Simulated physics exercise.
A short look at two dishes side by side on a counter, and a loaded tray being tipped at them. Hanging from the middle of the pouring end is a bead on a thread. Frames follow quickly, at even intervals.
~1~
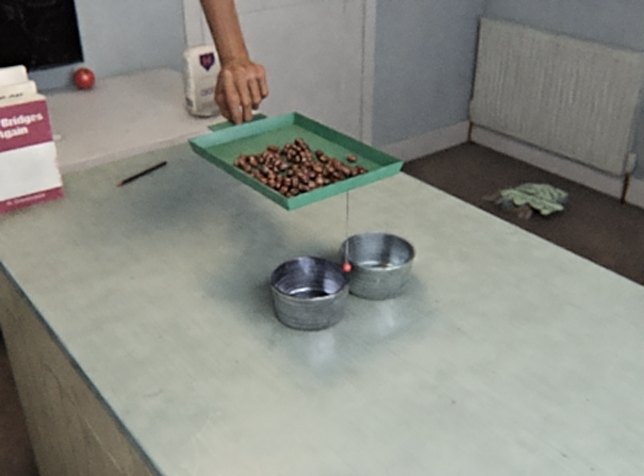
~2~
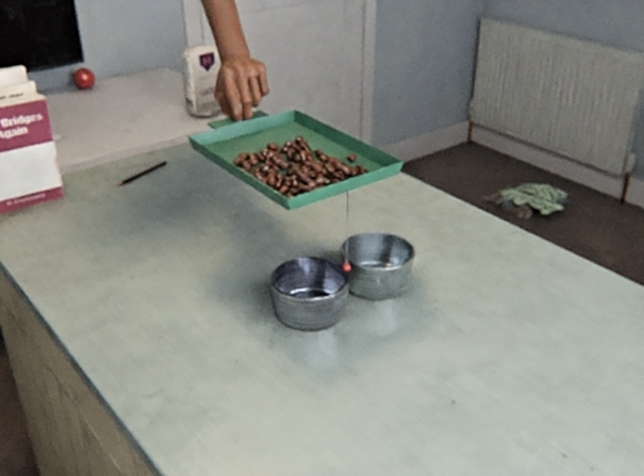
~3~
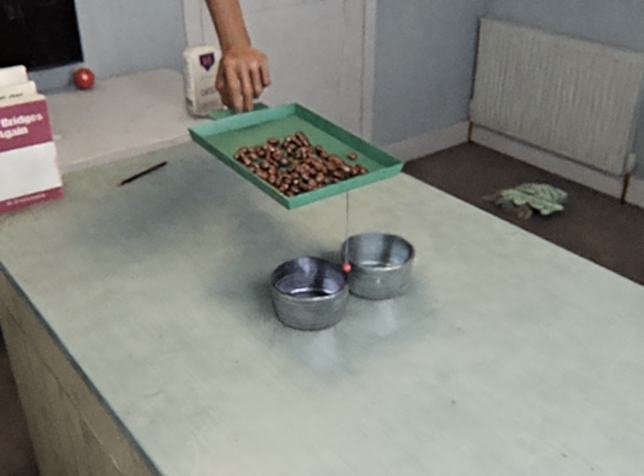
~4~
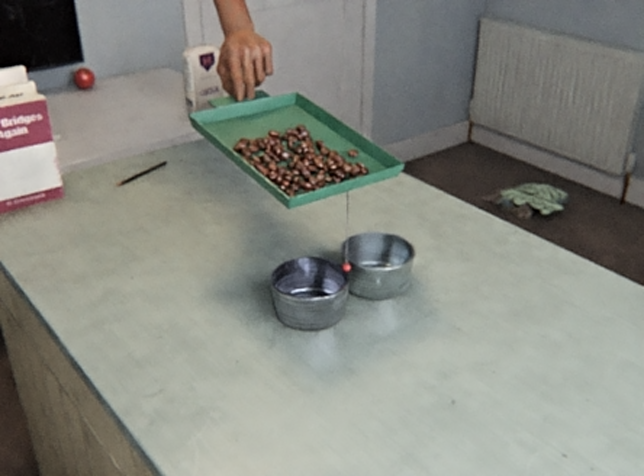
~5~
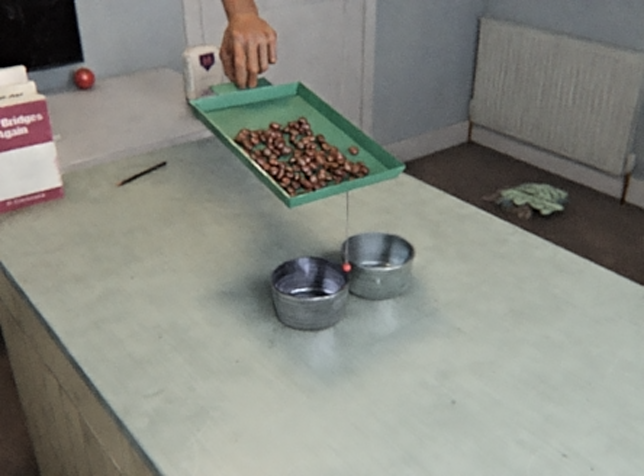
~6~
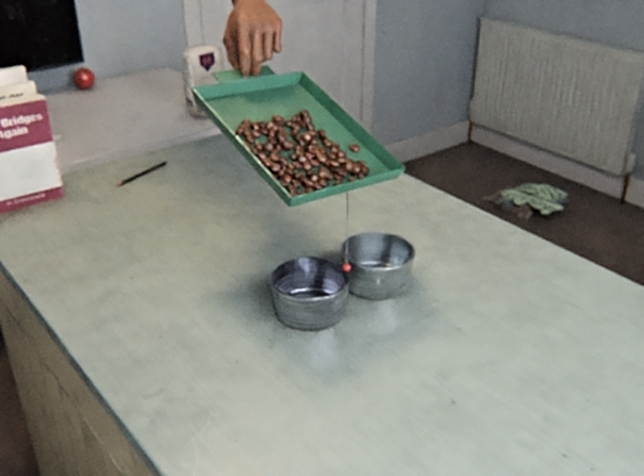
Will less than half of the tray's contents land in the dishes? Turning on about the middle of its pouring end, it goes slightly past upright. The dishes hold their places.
Yes, less than half gets in.
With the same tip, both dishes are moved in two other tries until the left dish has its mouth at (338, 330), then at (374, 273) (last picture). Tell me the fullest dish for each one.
Well, first the dish at right, then the dish at left.
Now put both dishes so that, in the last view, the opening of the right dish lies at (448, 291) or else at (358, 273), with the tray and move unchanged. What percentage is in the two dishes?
Trial 1 near 20 percent, trial 2 near 20 percent.
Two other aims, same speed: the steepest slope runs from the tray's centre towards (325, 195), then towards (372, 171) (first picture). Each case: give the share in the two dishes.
The first try would leave around 0 per cent there, the second around 70 per cent.
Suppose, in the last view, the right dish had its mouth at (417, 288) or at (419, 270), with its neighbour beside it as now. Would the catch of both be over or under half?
The bulk of it, then the bulk of it.
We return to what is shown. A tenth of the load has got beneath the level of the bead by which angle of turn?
Near 85 degrees.
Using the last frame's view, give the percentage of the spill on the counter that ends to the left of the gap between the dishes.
Close to 10 per cent of the spill, I think.
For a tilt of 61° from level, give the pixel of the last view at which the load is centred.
The load is centred near (342, 158).
Soon after the last picture, tray tipped steeply; nearly all on the tray; a stray few in the air.
A little later, tray tipped right over; about a quarter on the tray; a stray few in the right dish; about half outside both; about a third in the air.
Later still, tray tipped past a quarter turn; a stray few in the left dish; a stray few in the right dish; nearly all outside both.
At rest, tray tipped past a quarter turn; a stray few in the left dish; a stray few in the right dish; nearly all outside both.
